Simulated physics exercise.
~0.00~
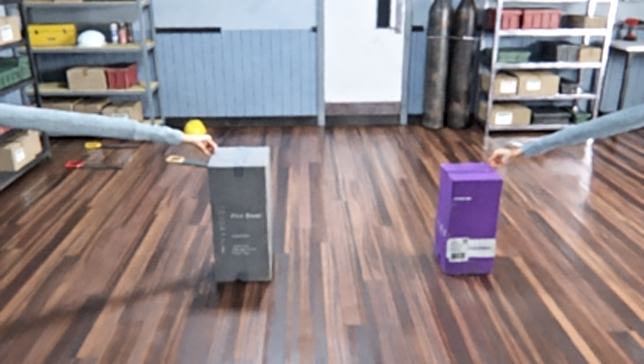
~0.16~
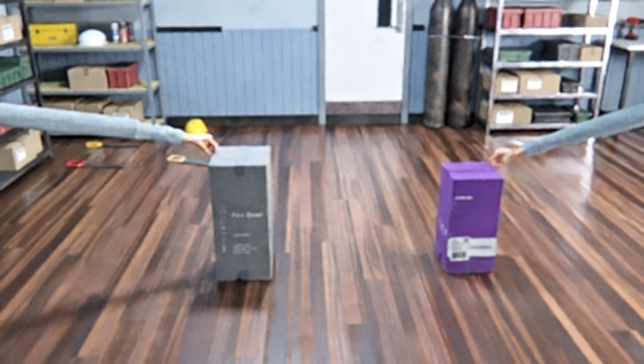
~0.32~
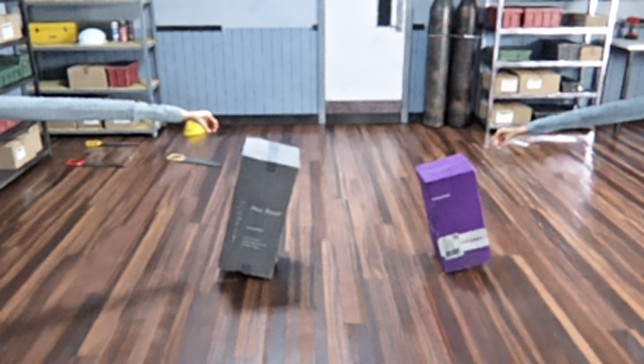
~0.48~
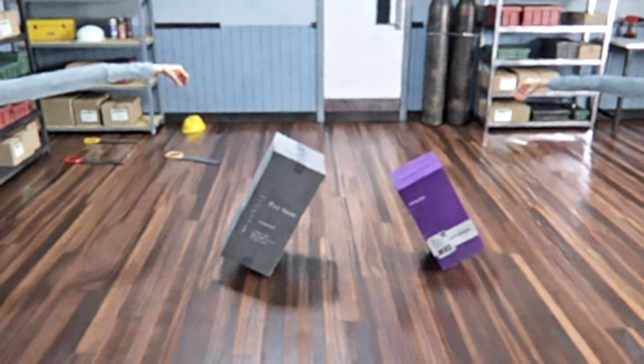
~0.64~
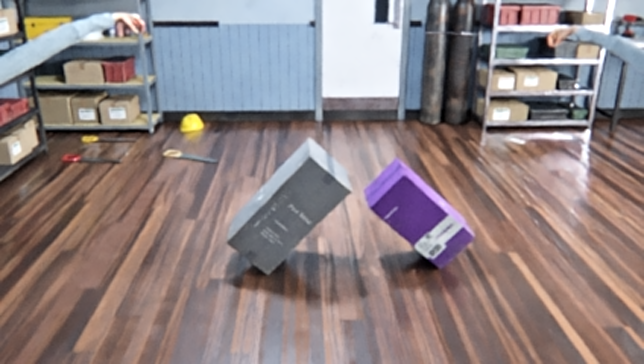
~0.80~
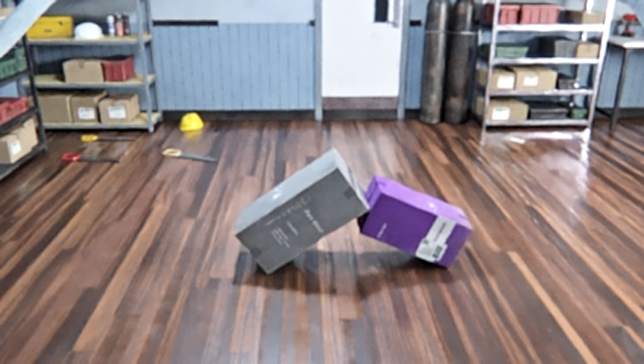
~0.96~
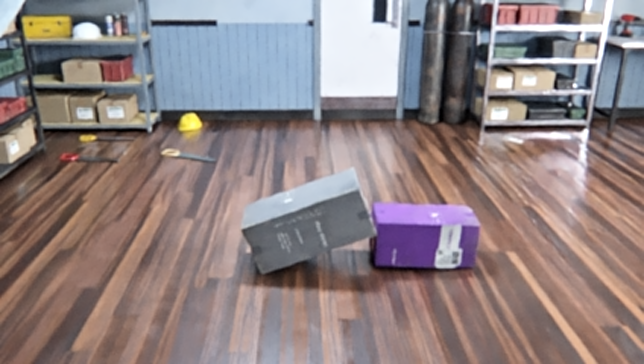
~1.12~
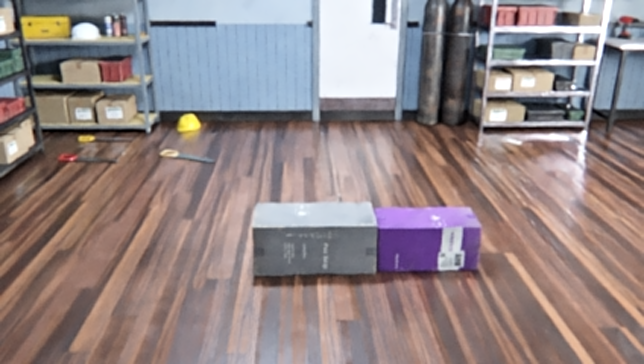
In a workshop with a wooden floor and metal shelves, two hands push the tops of an upright grey box and a purple parcel toward each other, then draw away. Both tip inward and topple, the grey box briefly propped against the parcel before they lie flat end to end.
